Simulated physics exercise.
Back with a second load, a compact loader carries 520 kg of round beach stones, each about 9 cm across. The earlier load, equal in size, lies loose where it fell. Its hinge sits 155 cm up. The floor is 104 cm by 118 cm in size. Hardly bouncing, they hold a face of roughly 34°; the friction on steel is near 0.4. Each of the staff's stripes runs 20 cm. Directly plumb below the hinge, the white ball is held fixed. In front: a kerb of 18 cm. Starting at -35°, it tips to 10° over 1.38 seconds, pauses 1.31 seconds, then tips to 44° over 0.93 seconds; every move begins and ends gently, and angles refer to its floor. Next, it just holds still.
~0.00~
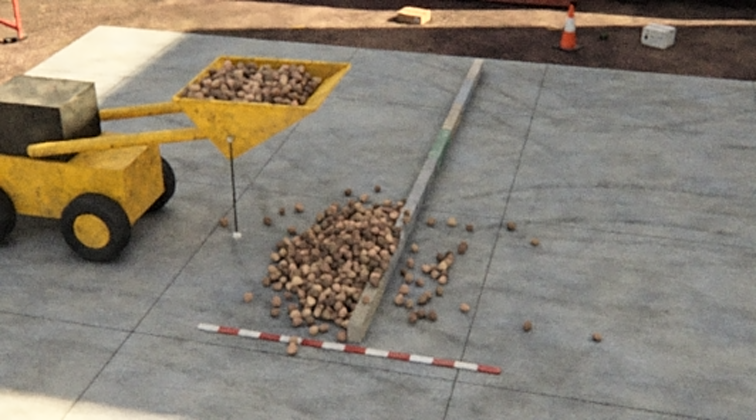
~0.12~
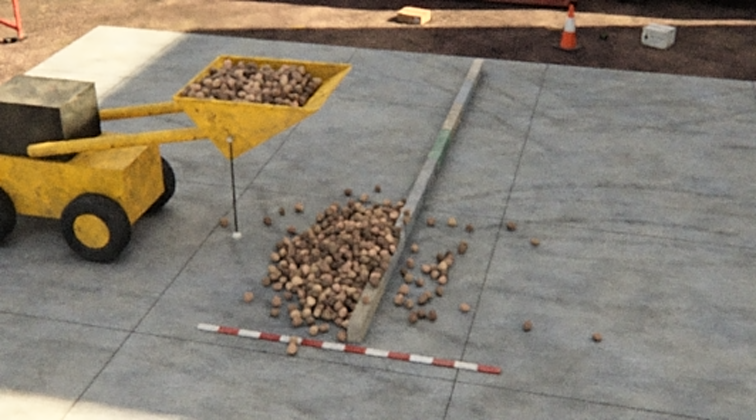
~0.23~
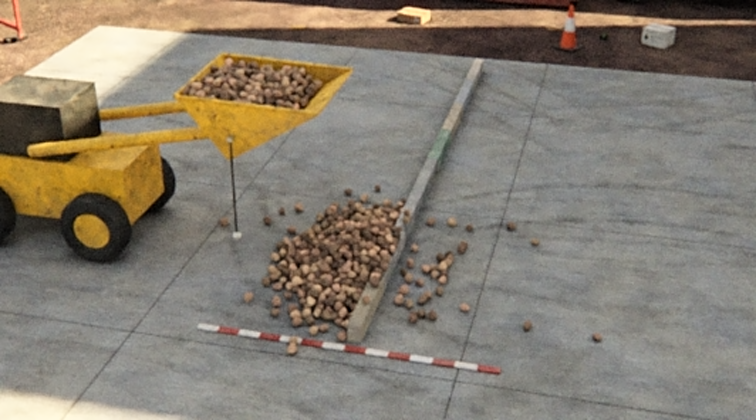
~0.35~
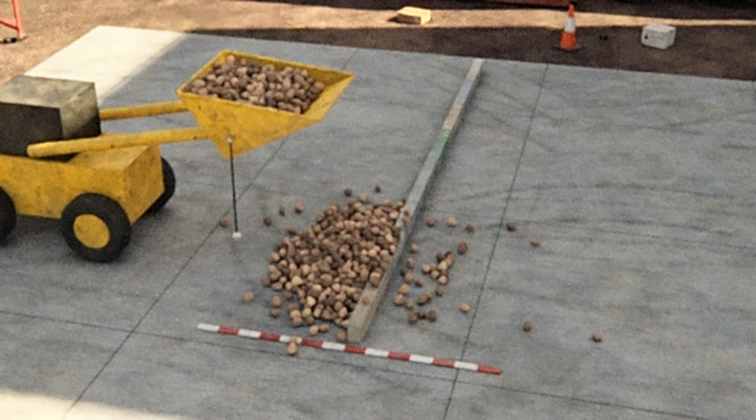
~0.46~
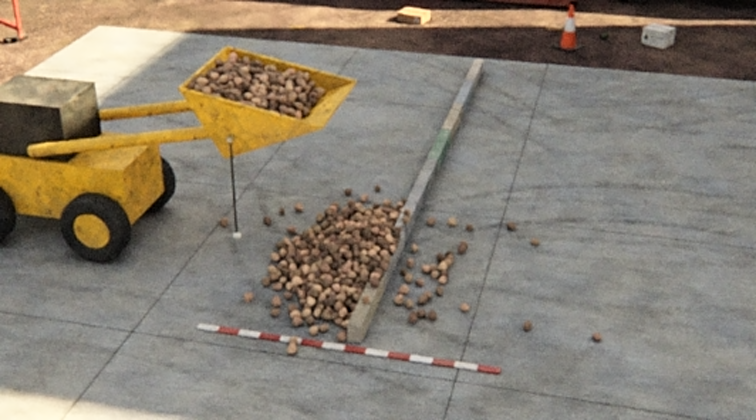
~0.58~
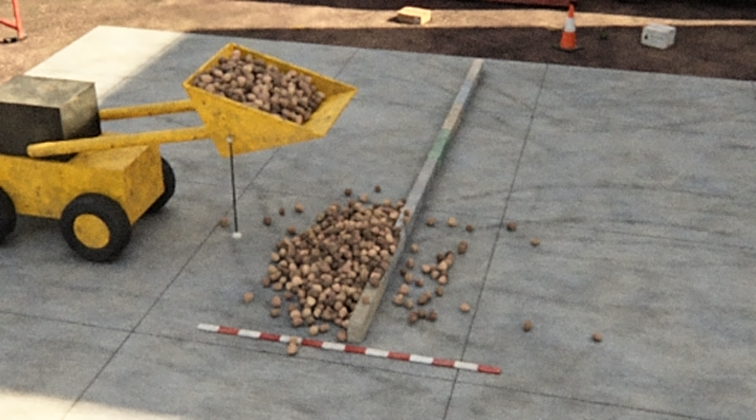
A yellow loader stood still on the concrete with its bucket full of round stones, and the bucket slowly tilted forward a little, while the pile of stones beside the long beam stayed put.
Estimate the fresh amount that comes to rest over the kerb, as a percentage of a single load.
About 29 per cent of a load.
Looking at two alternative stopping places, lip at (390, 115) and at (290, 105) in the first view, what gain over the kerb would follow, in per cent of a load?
Roughly 100 per cent, then 5 per cent.
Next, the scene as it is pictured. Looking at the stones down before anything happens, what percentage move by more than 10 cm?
Estimate: 20 %, roughly.
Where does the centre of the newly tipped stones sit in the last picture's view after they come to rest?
Around (359, 248).
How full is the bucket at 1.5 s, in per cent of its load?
Close to 100 in a hundred.
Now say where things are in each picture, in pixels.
In the first picture, the bucket is at -35°, its lip at (316, 109); the top of the load is at (248, 75). The earlier load is highest near (363, 240), 29 cm above ground level, 94 % on this side of the kerb, 6 % over the kerb.
In the second picture, lip at (317, 111), floor tilted -34°, highest stones at (242, 75); the stones move at 0.1 m/s on average.
In the third picture, the bucket is at -32°, its lip at (318, 115); the top of the load is at (232, 74); the stones move at 0.1 m/s on average.
In the fourth picture, lip at (320, 120), floor tilted -28°, highest stones at (226, 70); the stones move at 0.2 m/s on average.
In the fifth picture, the bucket is at -23°, its lip at (322, 128); the top of the load is at (227, 67); the stones move at 0.2 m/s on average.
In the sixth picture, lip at (324, 136), floor tilted -18°, highest stones at (230, 64); the stones move at 0.2 m/s on average.
After 1.0 s the floor is at 3°; in per cent of one load, 100 in the bucket, 94 on this side of the kerb, 6 over the kerb; the foremost stones are at (502, 267).
After 1.5 s the floor is at 10°; in per cent of one load, 98 in the bucket, 96 on this side of the kerb, 6 over the kerb; the foremost stones are at (502, 267).
After 4.1 s the floor is at 44°; in per cent of one load, 0 in the bucket, 168 on this side of the kerb, 32 over the kerb; the foremost stones are at (513, 280).
After 6.8 s the floor is at 44°; in per cent of one load, 0 in the bucket, 165 on this side of the kerb, 34 over the kerb; the foremost stones are at (512, 284). Net gain over the kerb, 29.
